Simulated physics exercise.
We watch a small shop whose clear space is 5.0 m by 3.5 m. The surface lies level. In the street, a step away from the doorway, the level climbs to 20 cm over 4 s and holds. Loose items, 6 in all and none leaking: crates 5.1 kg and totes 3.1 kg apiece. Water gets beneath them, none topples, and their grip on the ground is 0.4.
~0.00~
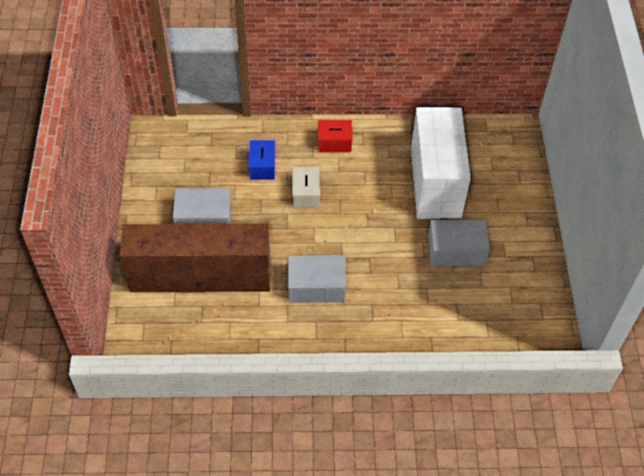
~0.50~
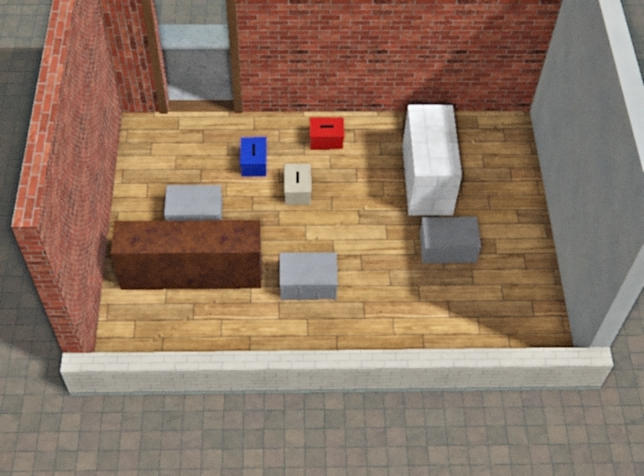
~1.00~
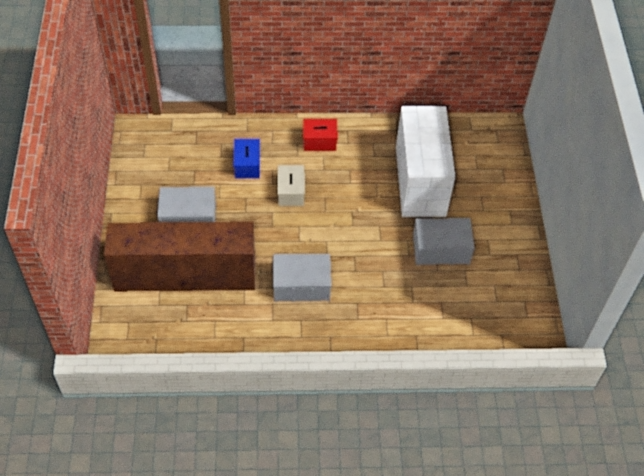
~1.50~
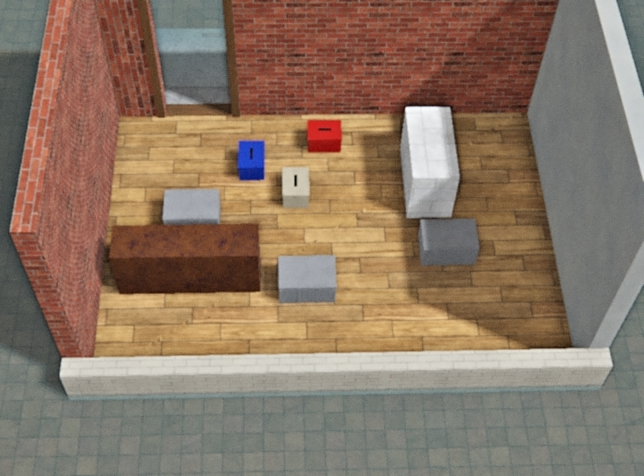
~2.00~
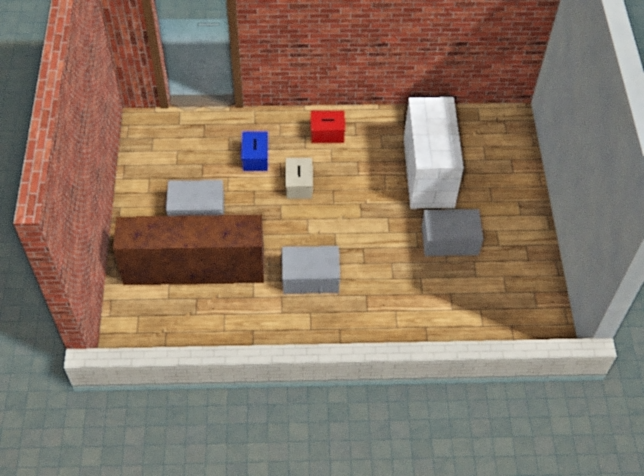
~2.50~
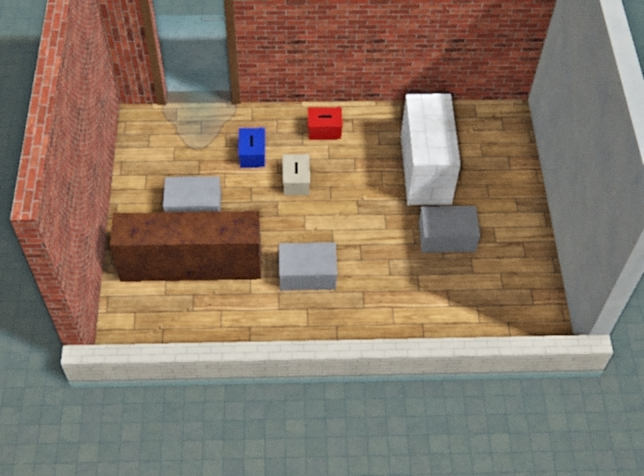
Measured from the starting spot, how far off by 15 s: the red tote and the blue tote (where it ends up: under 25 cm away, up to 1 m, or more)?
The red tote is nudged along, the blue tote gets carried off.
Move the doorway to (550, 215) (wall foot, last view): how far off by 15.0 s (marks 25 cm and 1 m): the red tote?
Then the red tote is nudged along.
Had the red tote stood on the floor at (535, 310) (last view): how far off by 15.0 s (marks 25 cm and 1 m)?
It travels far.
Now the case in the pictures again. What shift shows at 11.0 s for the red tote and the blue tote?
About 10 and 400 cm.
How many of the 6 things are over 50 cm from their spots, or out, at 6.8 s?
I count 3.
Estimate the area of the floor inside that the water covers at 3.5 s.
Some 2.5 m2.
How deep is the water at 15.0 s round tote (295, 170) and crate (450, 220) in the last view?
About 7 and 10 cm.
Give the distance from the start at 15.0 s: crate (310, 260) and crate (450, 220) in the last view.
In that order: 150 cm, 150 cm.
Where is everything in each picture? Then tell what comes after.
The first frame shows the red tote at (335, 130) rests on the ground; the blue tote at (262, 153) rests on the ground; 0.0 m2 under water; 0 of 6 have shifted.
The second frame shows the red tote at (327, 127), on the bottom; the blue tote at (254, 150), on the bottom; water covers 0.0 m2; 0 of 6 have shifted.
The third frame shows the red tote at (320, 128) rests on the ground; the blue tote at (247, 152), on the bottom; 0.0 m2 under water; 0 of 6 have shifted.
The fourth frame shows the red tote at (325, 130), on the bottom; the blue tote at (251, 154) rests on the ground; water covers 0.0 m2; 0 of 6 have shifted.
The fifth frame shows the red tote at (328, 120) rests on the ground; the blue tote at (255, 145), on the bottom; 0.0 m2 under water; 0 of 6 have shifted.
The sixth frame shows the red tote at (325, 117) rests on the ground; the blue tote at (252, 141), on the bottom; 0.3 m2 under water; 0 of 6 have shifted.
After 3.5 s the red tote is near (325, 117), 0.0 m from its start, aground; the blue tote is near (256, 143), 0.1 m from its start, aground; 0 afloat.
After 6.8 s the red tote is near (325, 117), 0.0 m from its start, aground; the blue tote is near (346, 217), 1.5 m from its start, afloat; 2 afloat.
After 11.0 s the red tote is near (320, 121), 0.1 m from its start, aground; the blue tote is near (563, 316), 4.0 m from its start, afloat; 5 afloat.
After 15.0 s the red tote is near (295, 139), 0.5 m from its start, afloat; the blue tote is near (548, 325), 3.9 m from its start, afloat; 6 afloat.
